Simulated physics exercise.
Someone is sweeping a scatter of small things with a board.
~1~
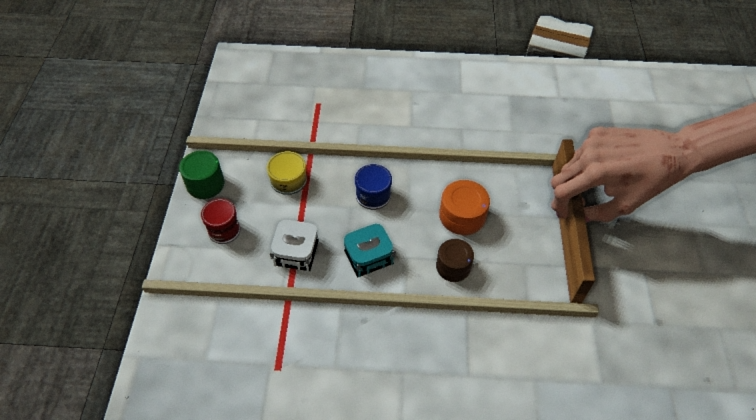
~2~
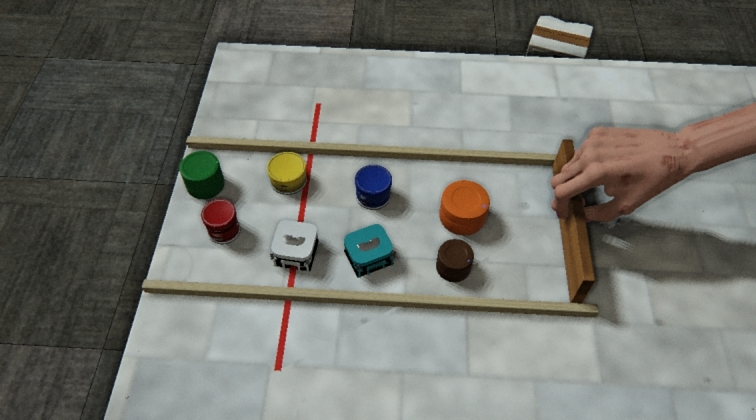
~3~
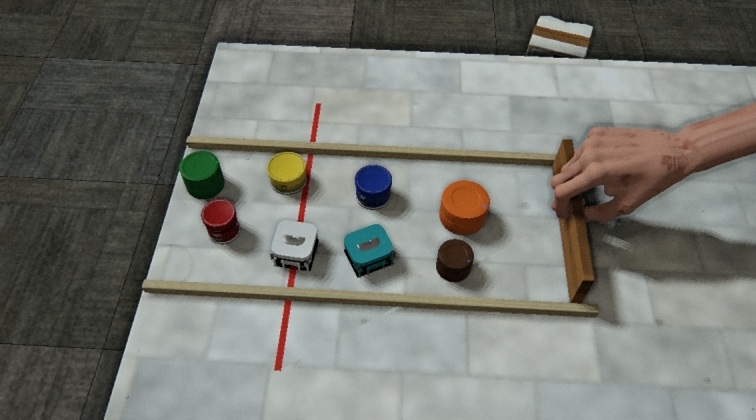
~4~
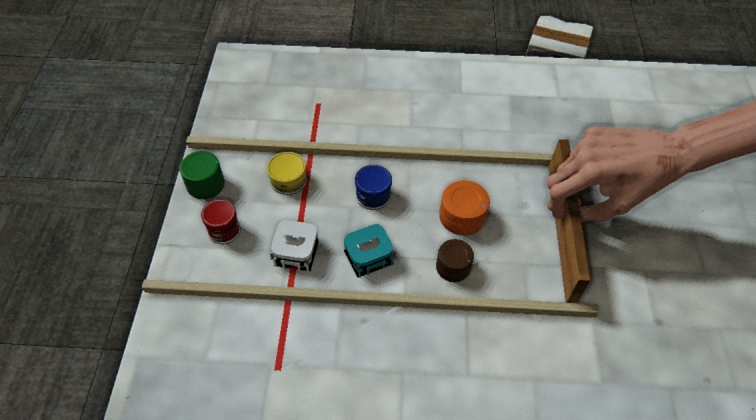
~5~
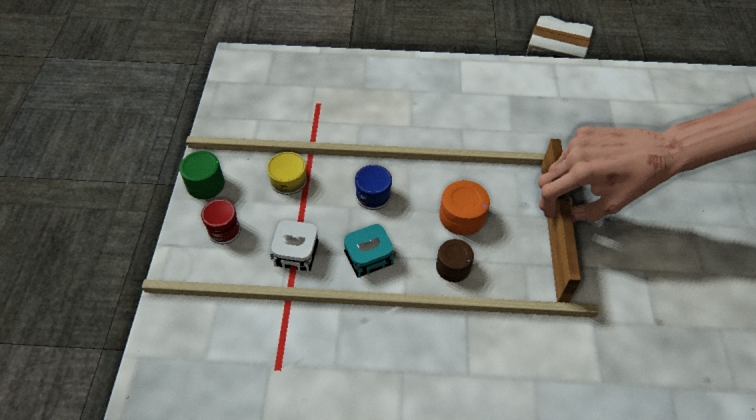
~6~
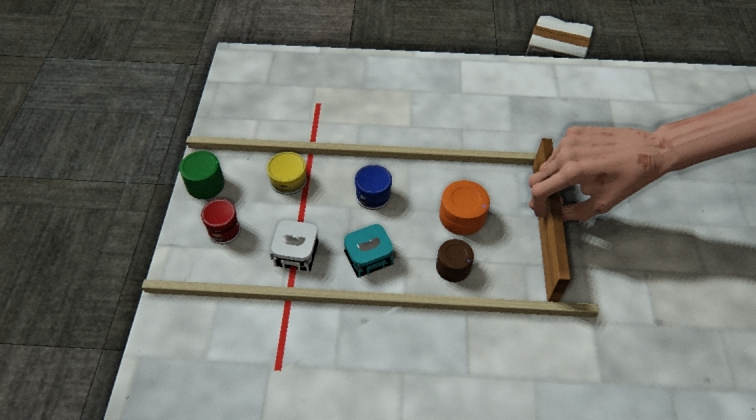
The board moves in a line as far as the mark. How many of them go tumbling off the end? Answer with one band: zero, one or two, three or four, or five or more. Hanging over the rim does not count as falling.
Zero.
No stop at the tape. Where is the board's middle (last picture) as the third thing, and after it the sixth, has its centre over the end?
At (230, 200) for the third, at (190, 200) for the sixth.
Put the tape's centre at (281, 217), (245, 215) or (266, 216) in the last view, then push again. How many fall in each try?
Tallies in the order asked: 0, 2, 1.
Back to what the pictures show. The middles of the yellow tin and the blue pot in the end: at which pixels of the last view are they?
The yellow tin ends at (253, 174) and the blue pot at (289, 168).
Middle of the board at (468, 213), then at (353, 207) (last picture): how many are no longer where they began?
Moved so far: 2, then 5.
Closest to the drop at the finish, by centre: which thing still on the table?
Result - the red pot.
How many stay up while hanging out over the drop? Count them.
Overhanging ones - 0.
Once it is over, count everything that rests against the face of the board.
The number is 3.
A little later, none off yet; green lid at rest near (203, 175); red pot at rest near (221, 222); yellow tin at rest near (288, 174).
When it is over, the number that fall off is zero.
